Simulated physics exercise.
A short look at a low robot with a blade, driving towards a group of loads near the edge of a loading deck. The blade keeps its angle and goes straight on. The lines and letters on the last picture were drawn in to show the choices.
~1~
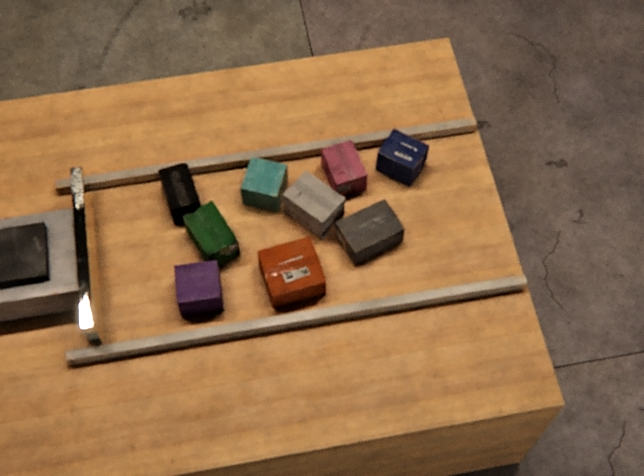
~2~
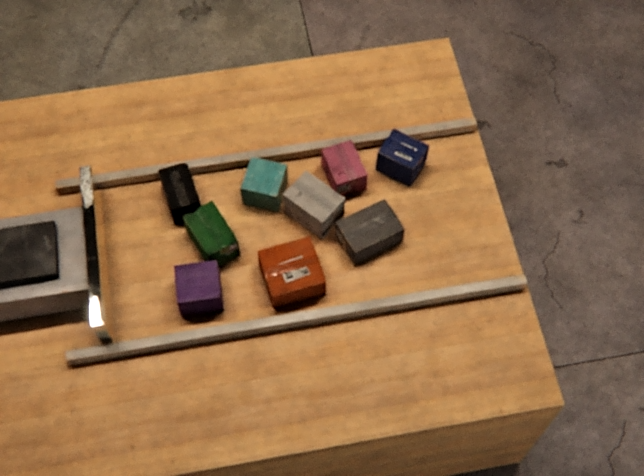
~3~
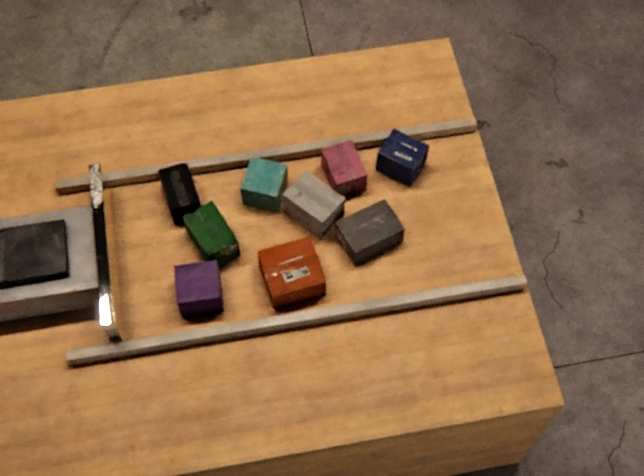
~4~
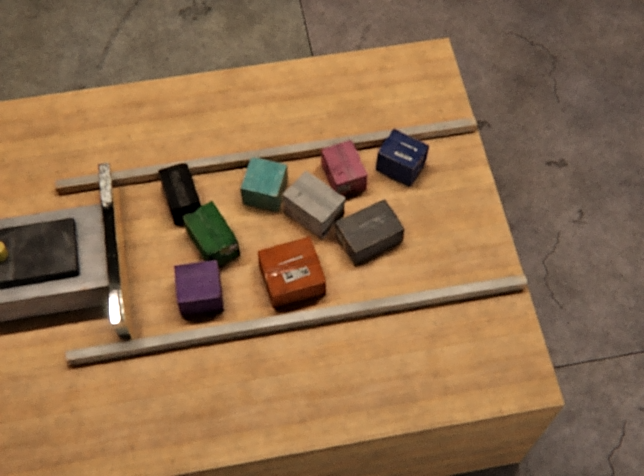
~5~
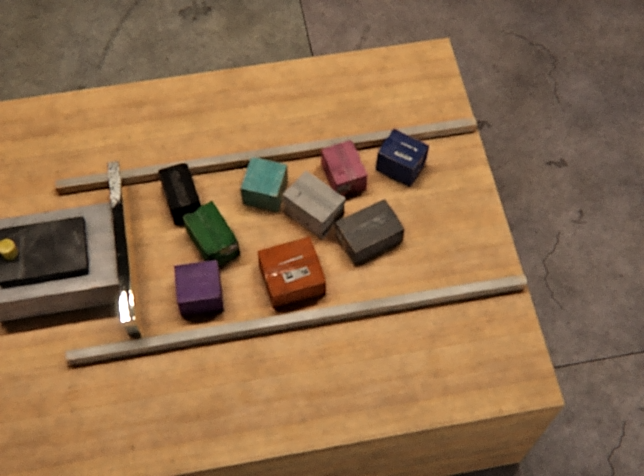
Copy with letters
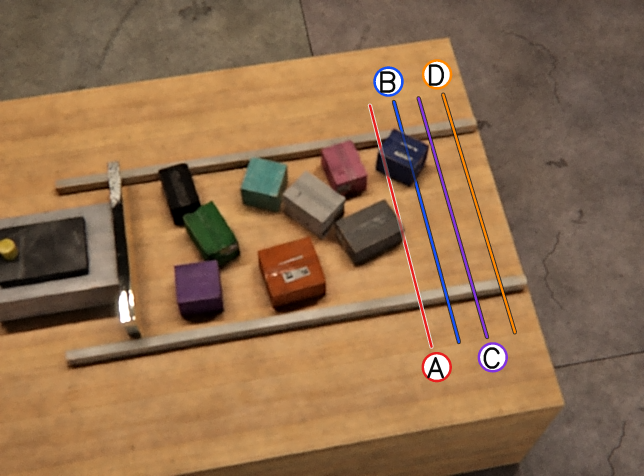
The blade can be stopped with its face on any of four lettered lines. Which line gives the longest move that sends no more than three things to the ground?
As far as mark B.
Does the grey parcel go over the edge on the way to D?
Yes.
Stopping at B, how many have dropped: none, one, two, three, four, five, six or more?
In all, three.
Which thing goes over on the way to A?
The blue box goes over.
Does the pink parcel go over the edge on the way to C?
Yes.
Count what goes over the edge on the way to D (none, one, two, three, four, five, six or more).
By then, six or more.
On the marked copy, A at (399, 218); B at (424, 214); C at (450, 210); D at (477, 205).
Following B. Soon after the start, robot (163, 231); turquoise crate (281, 175); black parcel (248, 183).
Later, robot (275, 213); blue box (460, 152); grey parcel (448, 199).
In the end, robot (357, 200); blue box over the edge; grey parcel over the edge; three fallen.
As for the rest, A is within the limit but short; C drops five; D drops six.
